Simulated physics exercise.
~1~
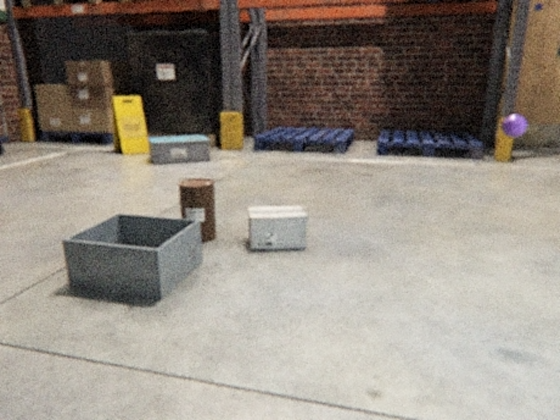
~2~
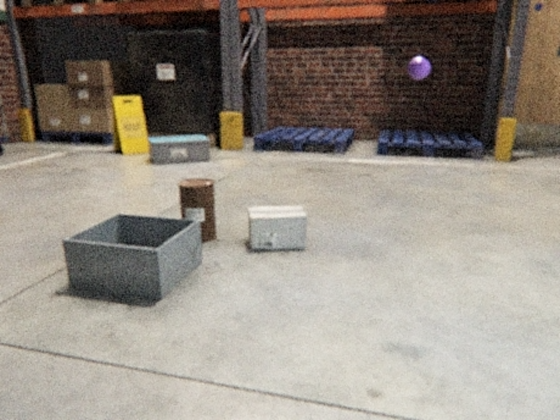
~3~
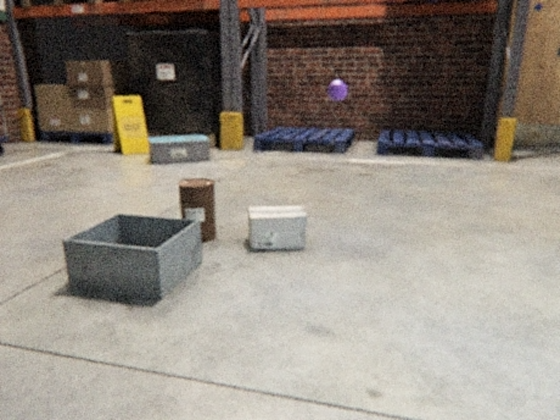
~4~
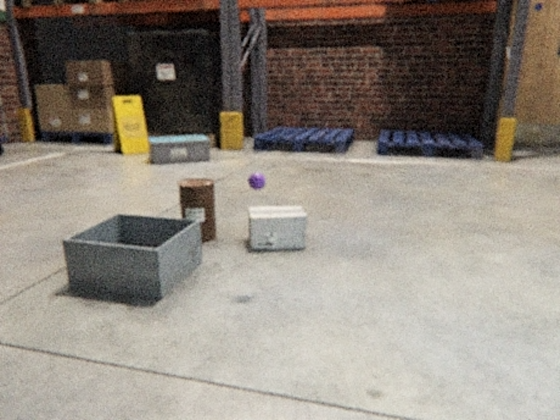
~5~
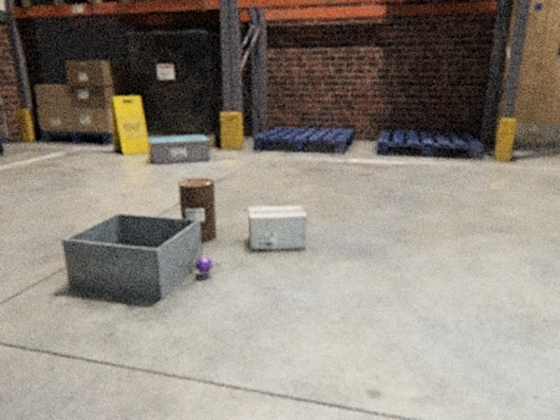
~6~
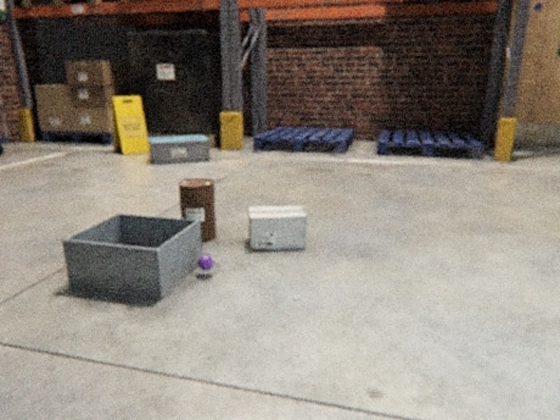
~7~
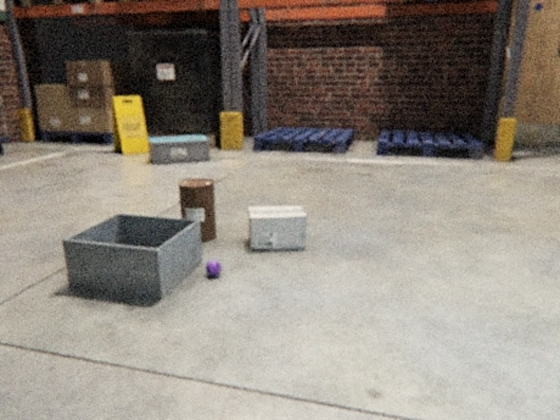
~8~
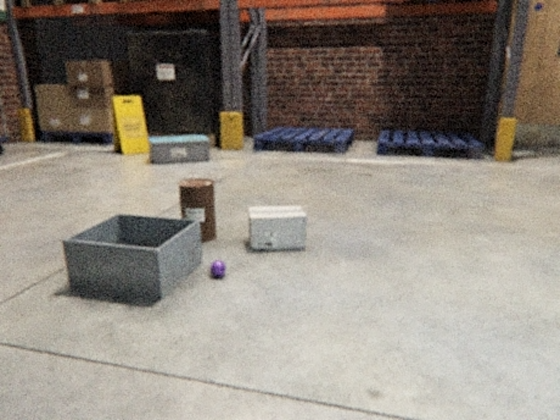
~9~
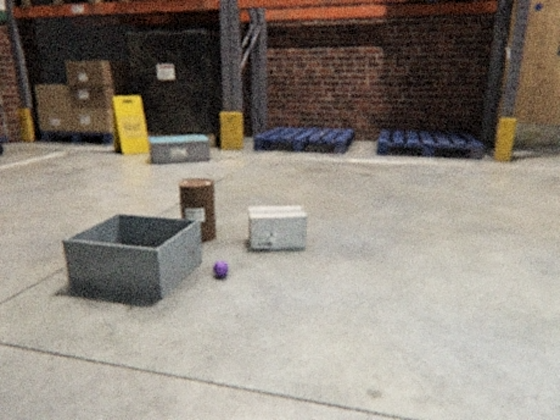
A warehouse floor with a brick wall, blue pallets and orange racking at the back is seen from a fixed, slightly raised view. An open grey box sits at the left, with a brown canister just behind its right side and a white parcel further right. A small purple onion enters through the air from the right, rises leftward, then arcs down past the parcel. It drops beside the box's right side, outside it, and shifts slightly rightward. It ends resting on the concrete between box and parcel, the canister and parcel unmoved.
